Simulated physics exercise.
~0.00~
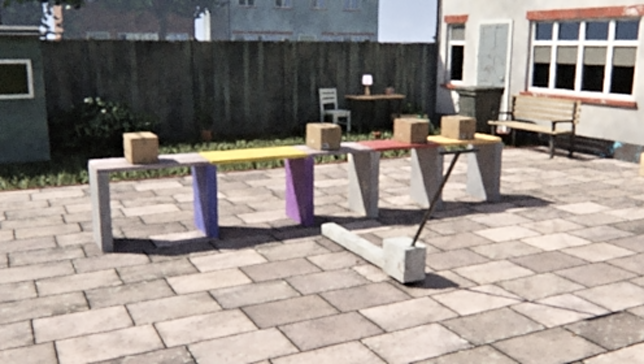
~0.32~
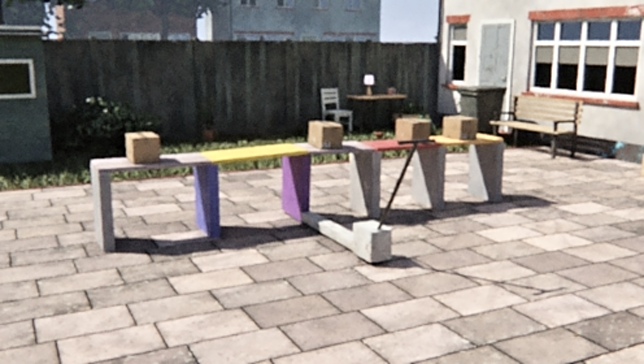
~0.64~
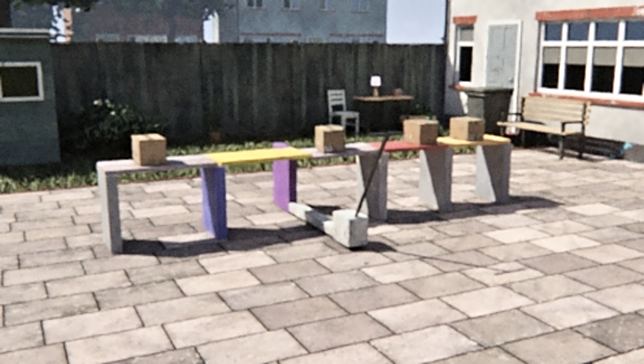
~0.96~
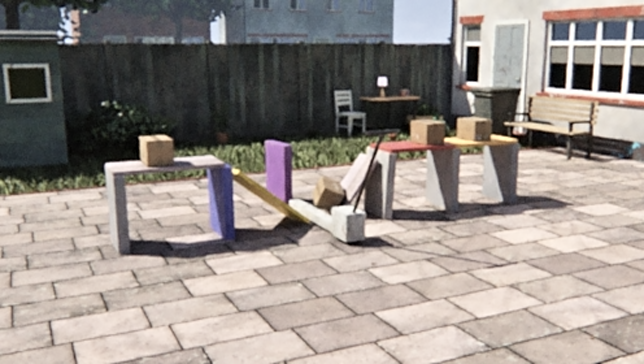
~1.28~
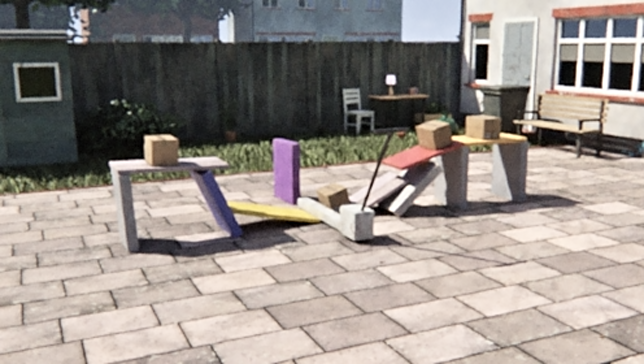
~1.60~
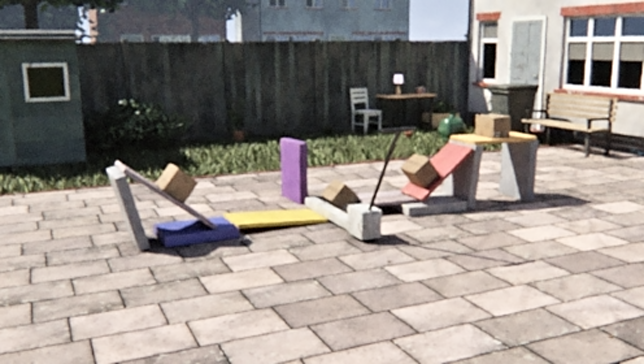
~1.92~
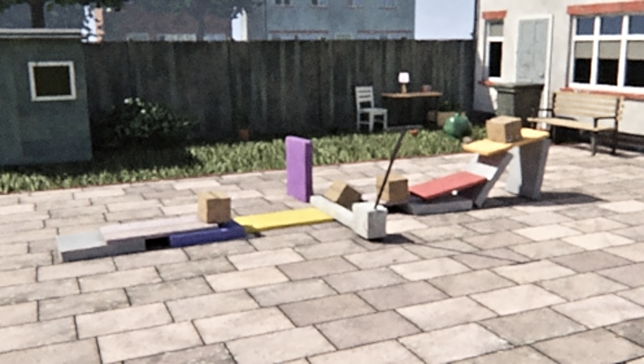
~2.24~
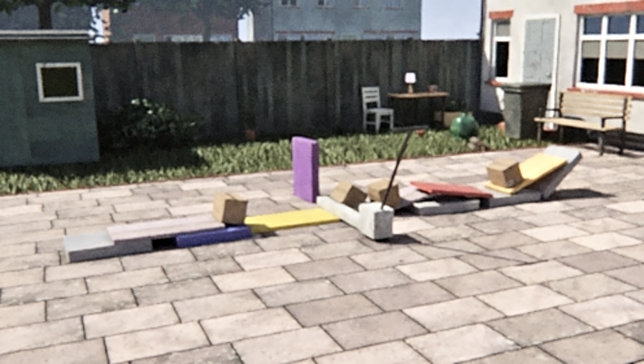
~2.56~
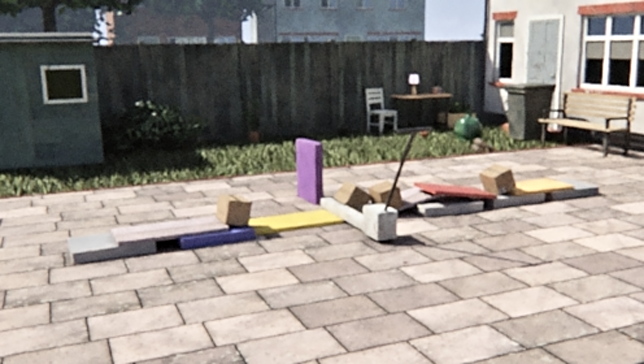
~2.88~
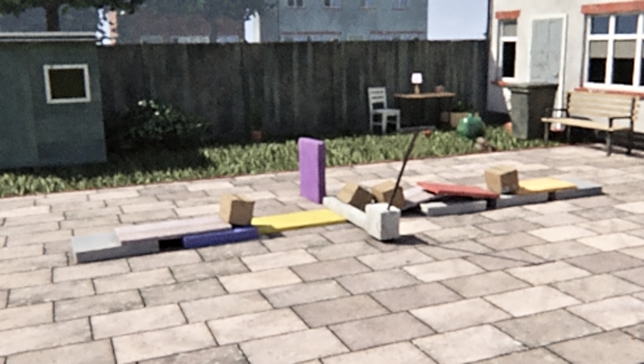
Paved yard with a row of boards on uprights collapsing both ways after a low jack shoves the purple upright back, leaving it standing.
